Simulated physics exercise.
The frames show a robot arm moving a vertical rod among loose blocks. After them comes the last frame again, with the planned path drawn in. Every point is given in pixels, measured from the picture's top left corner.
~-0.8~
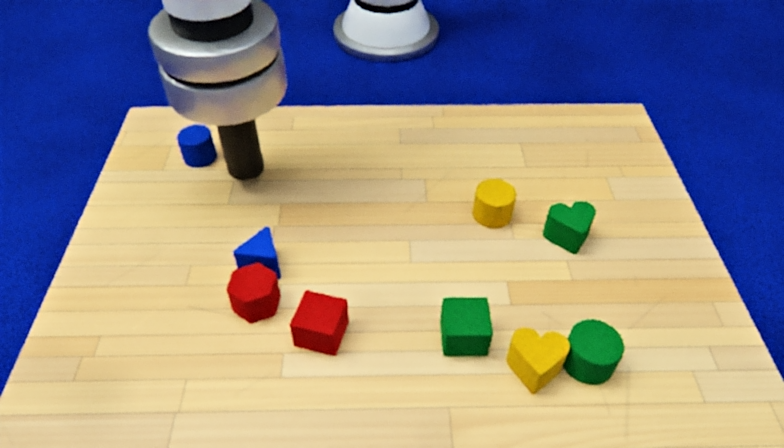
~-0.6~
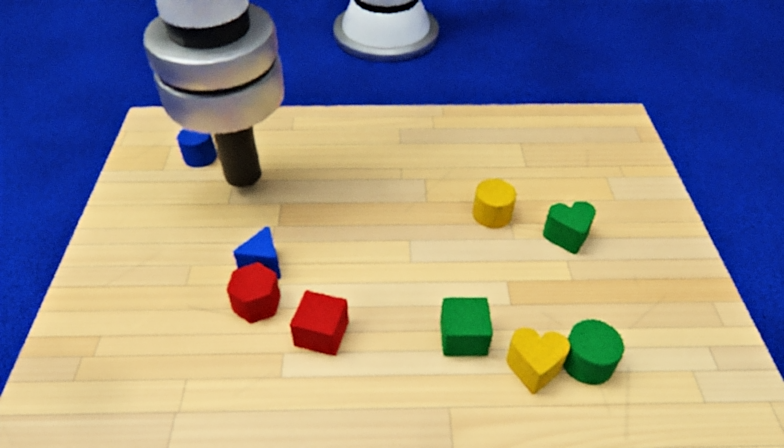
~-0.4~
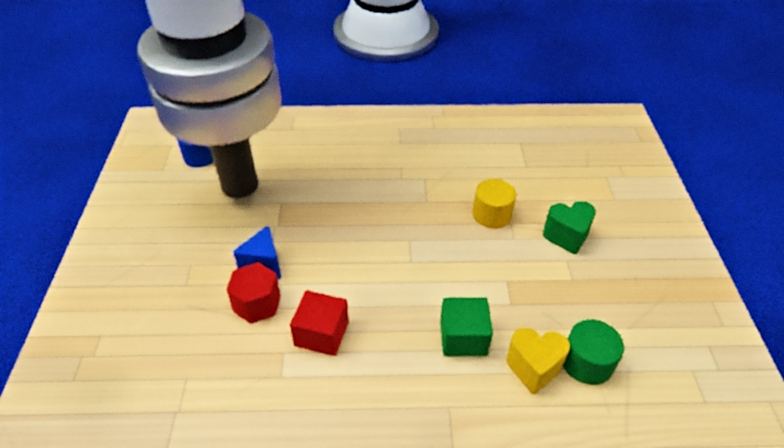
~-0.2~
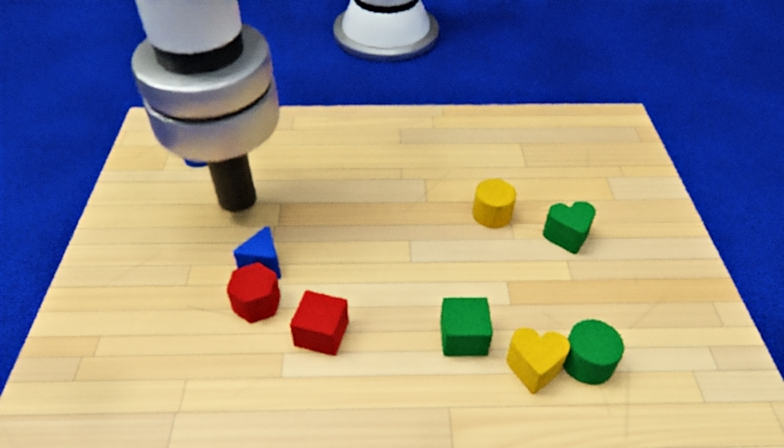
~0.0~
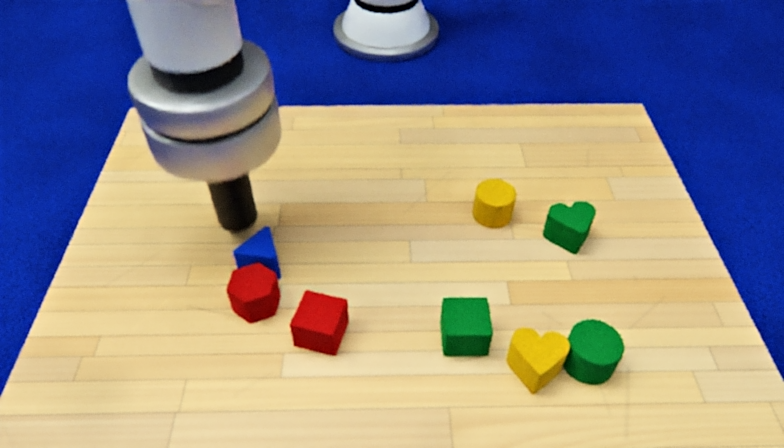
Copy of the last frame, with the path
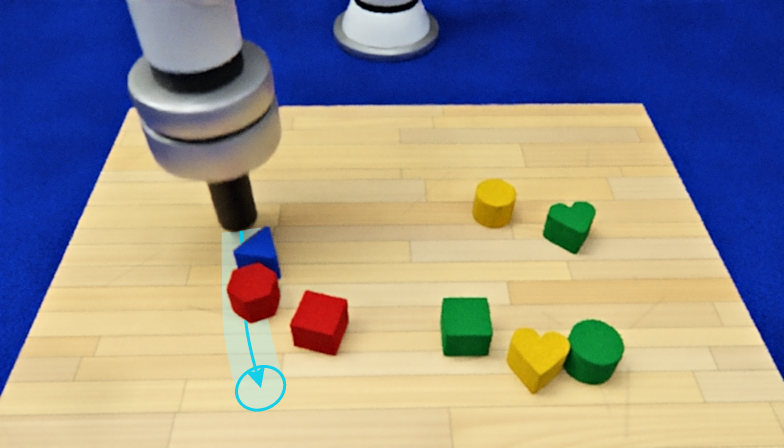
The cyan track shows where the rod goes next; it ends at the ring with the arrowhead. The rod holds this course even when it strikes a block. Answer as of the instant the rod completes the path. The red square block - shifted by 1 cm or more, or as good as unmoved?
The push reaches it.
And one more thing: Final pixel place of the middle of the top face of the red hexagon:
Top centre: (306, 365).
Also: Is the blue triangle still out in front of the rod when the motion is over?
Answer: No.
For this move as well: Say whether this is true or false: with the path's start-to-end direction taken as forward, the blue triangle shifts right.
The statement is false.
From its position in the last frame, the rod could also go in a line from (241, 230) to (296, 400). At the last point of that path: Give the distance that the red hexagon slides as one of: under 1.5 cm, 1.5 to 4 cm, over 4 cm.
Its displacement is above 4 cm.
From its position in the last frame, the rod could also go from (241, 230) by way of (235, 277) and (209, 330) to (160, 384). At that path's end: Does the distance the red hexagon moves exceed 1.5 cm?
I'd say yes.
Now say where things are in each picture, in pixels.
The first frame shows rod's lower end at (246, 168); red hexagon at (251, 281); blue triangle at (259, 244); red square block at (319, 311).
The second frame shows rod at (243, 175); blocks still.
The third frame shows rod at (240, 186); blocks still.
The fourth frame shows rod at (238, 200); blocks still.
The fifth frame shows rod at (238, 218); red hexagon at (251, 281); blue triangle at (259, 244); red square block at (319, 311).
Drawn move, from (241, 230) by way of (243, 276) and (247, 329) to (261, 388).
On the path given first. One third of the way, rod at (240, 265); red hexagon at (256, 288), turned 20° clockwise; blue triangle at (275, 256), turned 15° anticlockwise.
Two thirds of the way, rod at (243, 318); red hexagon at (277, 332), turned 15° anticlockwise; blue triangle at (278, 261), turned 40° anticlockwise; red square block at (324, 315), turned 25° anticlockwise.
At the end, rod at (257, 377); red hexagon at (306, 365), turned 80° anticlockwise; blue triangle at (278, 261), turned 40° anticlockwise; red square block at (329, 317), turned 45° anticlockwise.
